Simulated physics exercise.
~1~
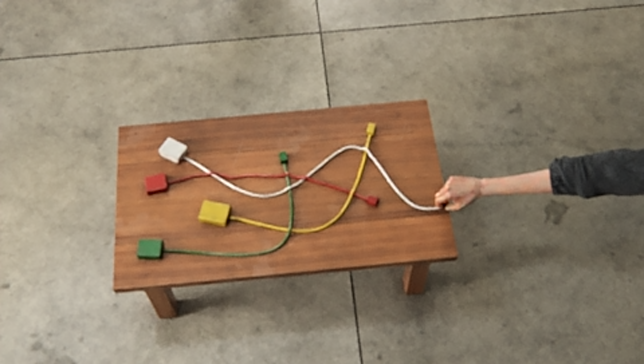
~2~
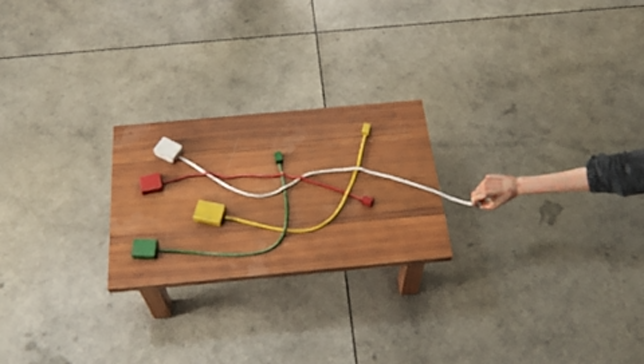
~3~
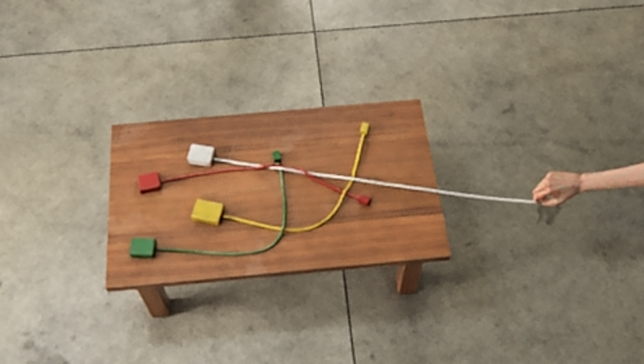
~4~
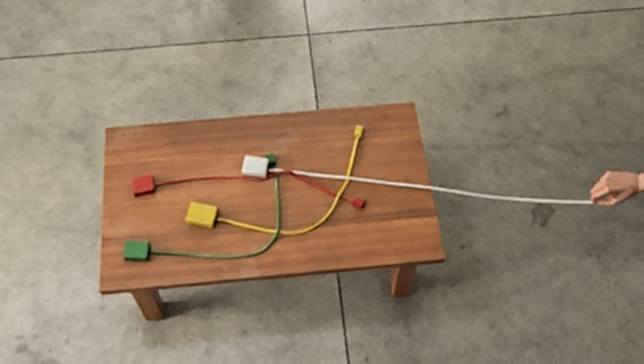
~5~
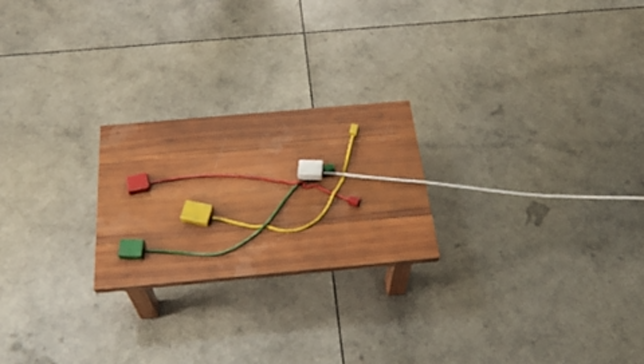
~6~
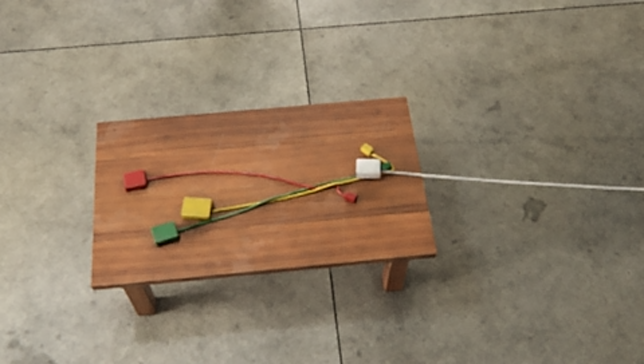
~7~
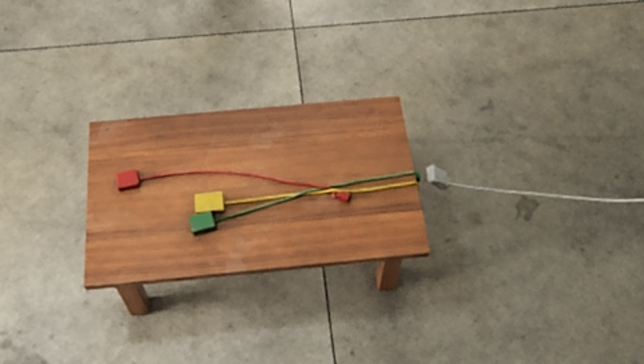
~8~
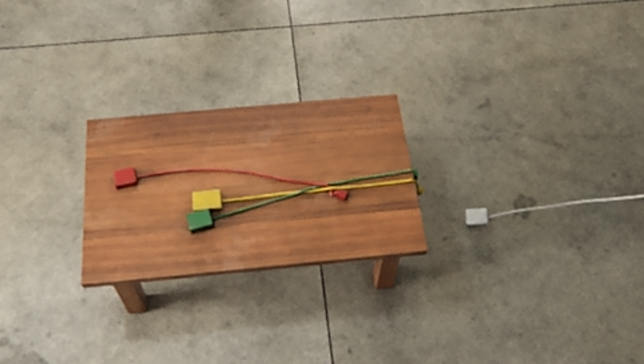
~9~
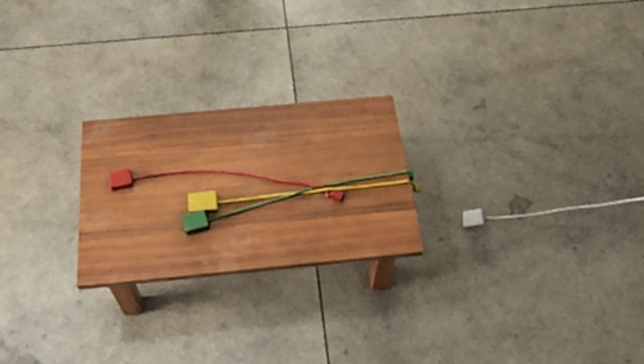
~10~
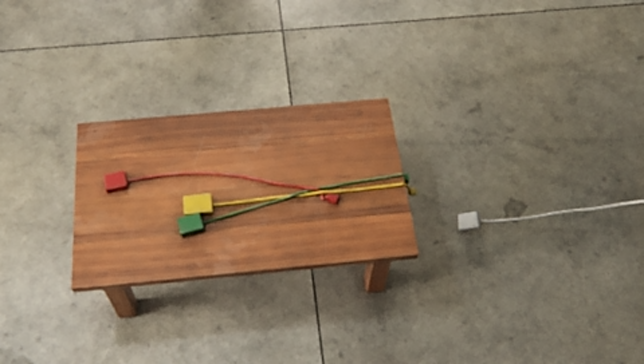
On a wooden table standing on a concrete floor, four leads in white, red, yellow and green lie crossed, each with a block-shaped charger at its left end. A hand at the right grips the white lead and pulls it steadily to the right, drawing it straight and then dragging its charger across the top. The white charger carries the green plug along, then the yellow plug, and their chargers slide a little too. It drops off the right edge to the floor. The green and yellow plugs end at that edge, while the red lead stays put.
